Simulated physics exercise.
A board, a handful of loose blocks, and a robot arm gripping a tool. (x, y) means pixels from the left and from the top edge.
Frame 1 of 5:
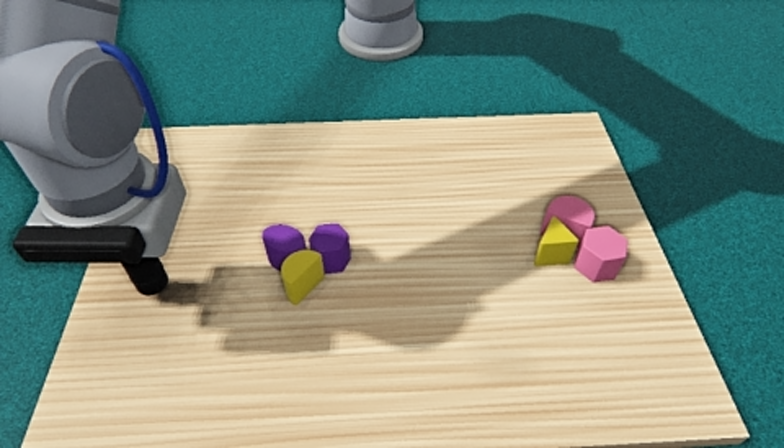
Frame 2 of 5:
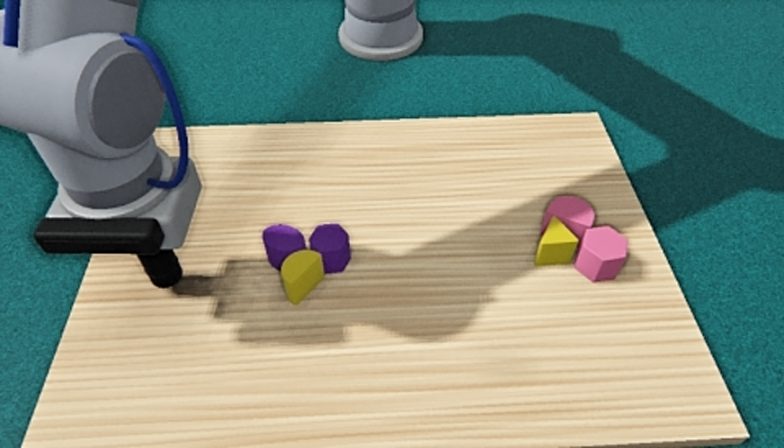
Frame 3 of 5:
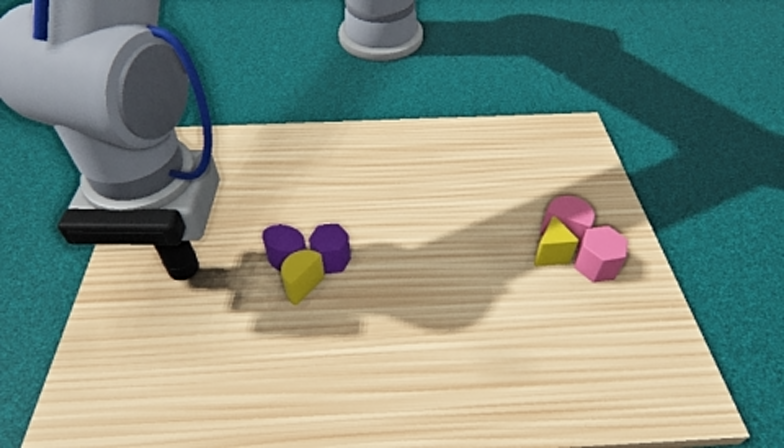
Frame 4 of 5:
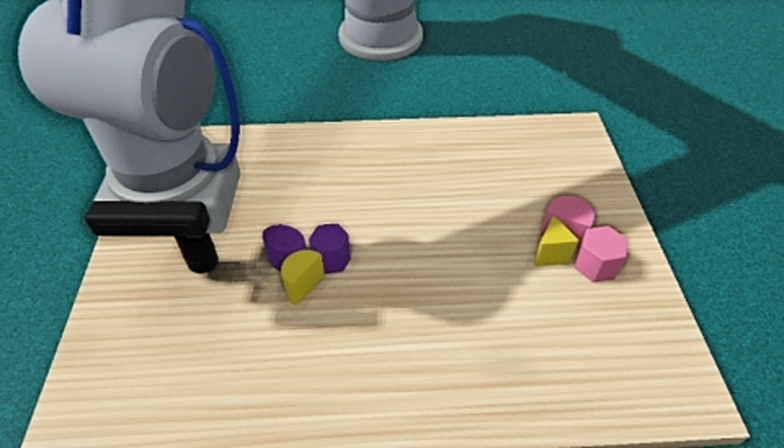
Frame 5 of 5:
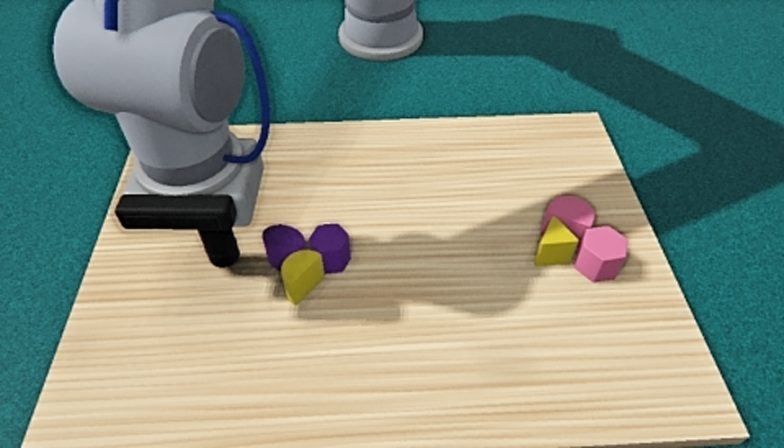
A grey robot arm with a blue cable, gripping a black tool, glides slowly rightward and slightly away across the left side of a pale wooden board on a teal surface, seen from a fixed, raised viewpoint. Two purple blocks and a yellow one sit clustered left of centre, with two pink blocks and a yellow one at right. The tool's tip nears the purple blocks, its shadow shifting along, while every block stays still.
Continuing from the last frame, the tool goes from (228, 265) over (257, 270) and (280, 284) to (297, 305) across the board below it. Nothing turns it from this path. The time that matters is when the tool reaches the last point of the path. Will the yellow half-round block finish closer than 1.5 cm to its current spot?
Answer: No.
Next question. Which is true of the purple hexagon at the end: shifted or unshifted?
Undisturbed, or as good as.
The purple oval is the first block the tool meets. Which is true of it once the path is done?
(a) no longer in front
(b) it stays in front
I'll go with a - no longer in front.
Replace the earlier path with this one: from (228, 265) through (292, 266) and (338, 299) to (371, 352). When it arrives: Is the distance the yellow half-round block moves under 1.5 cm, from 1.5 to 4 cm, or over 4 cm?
I'd go with over 4 cm for this block.
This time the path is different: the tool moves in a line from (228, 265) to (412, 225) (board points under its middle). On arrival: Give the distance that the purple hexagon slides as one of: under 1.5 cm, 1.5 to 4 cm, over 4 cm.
Long, over 4 cm.
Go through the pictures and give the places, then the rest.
Tool's lower end at (153, 284); purple oval at (283, 237); yellow half-round block at (298, 263); purple hexagon at (329, 237), in the first picture.
Tool at (168, 277); blocks still, in the second picture.
Tool at (184, 269); blocks still, in the third picture.
Tool at (204, 263); blocks still, in the fourth picture.
Tool at (225, 257); purple oval at (283, 237); yellow half-round block at (298, 263); purple hexagon at (329, 237), in the fifth picture.
On the path given first. Halfway along, tool at (268, 267); purple oval at (290, 235).
At the end, tool at (295, 297); purple oval at (290, 235); yellow half-round block at (322, 272), turned 65° anticlockwise; purple hexagon still.
